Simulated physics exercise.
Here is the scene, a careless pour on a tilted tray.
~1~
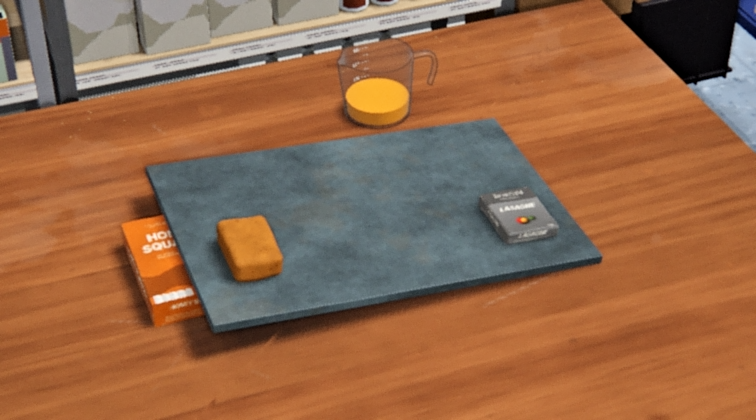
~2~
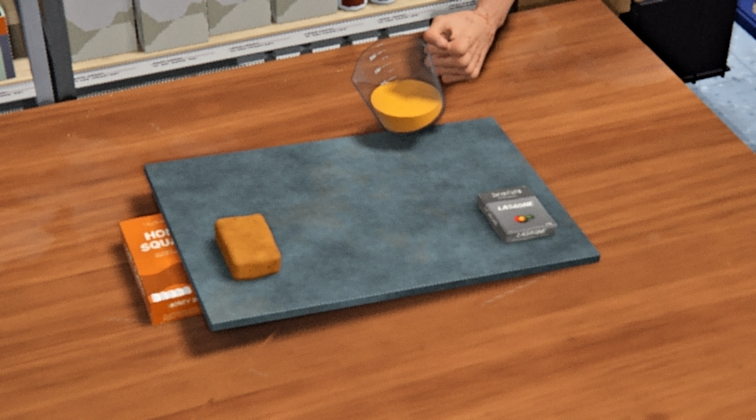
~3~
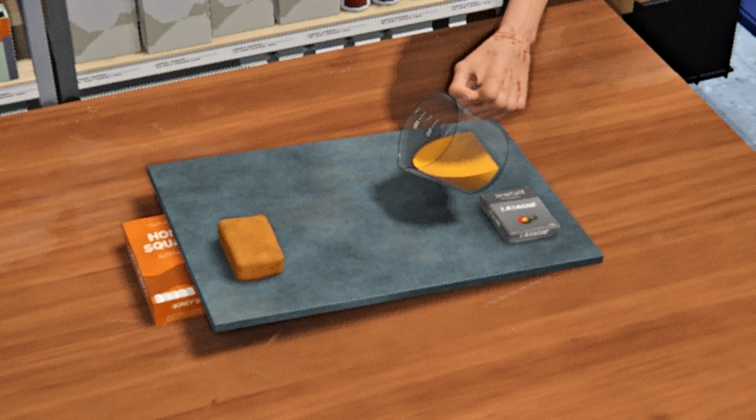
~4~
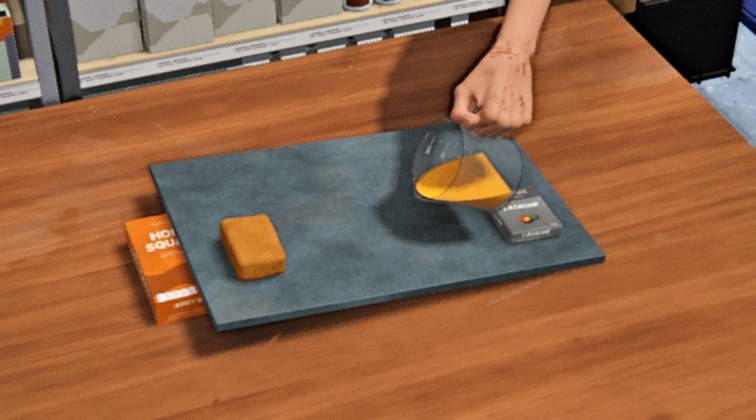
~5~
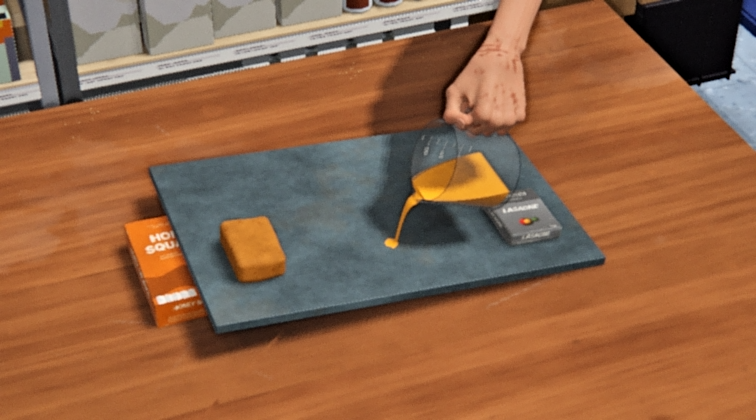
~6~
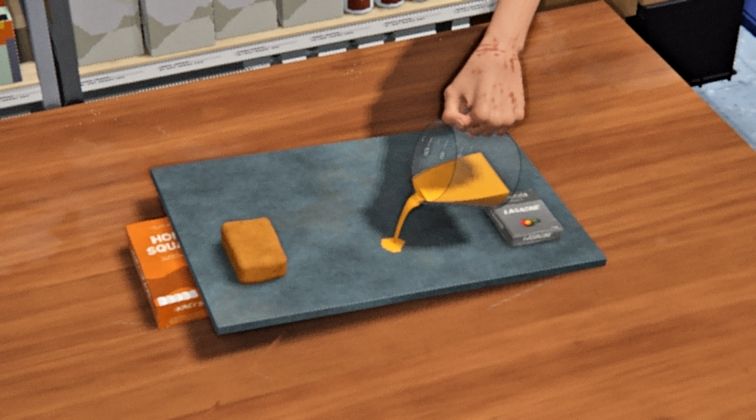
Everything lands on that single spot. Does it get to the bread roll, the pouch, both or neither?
Bread roll: Not reached, pouch: Reached.
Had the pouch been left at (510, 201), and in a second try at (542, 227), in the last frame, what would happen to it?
First try: It meets the spill; second try: It meets the spill.
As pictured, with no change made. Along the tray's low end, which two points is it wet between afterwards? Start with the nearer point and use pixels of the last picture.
From (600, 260) to (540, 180).
A moment on, it runs down to the right; the bread roll is untouched; the pouch is untouched.
Further on, it runs down to the right and off the end; the bread roll is untouched; the pouch is reached.
When it is over, it runs down to the right and off the end; the bread roll is untouched; the pouch is reached.
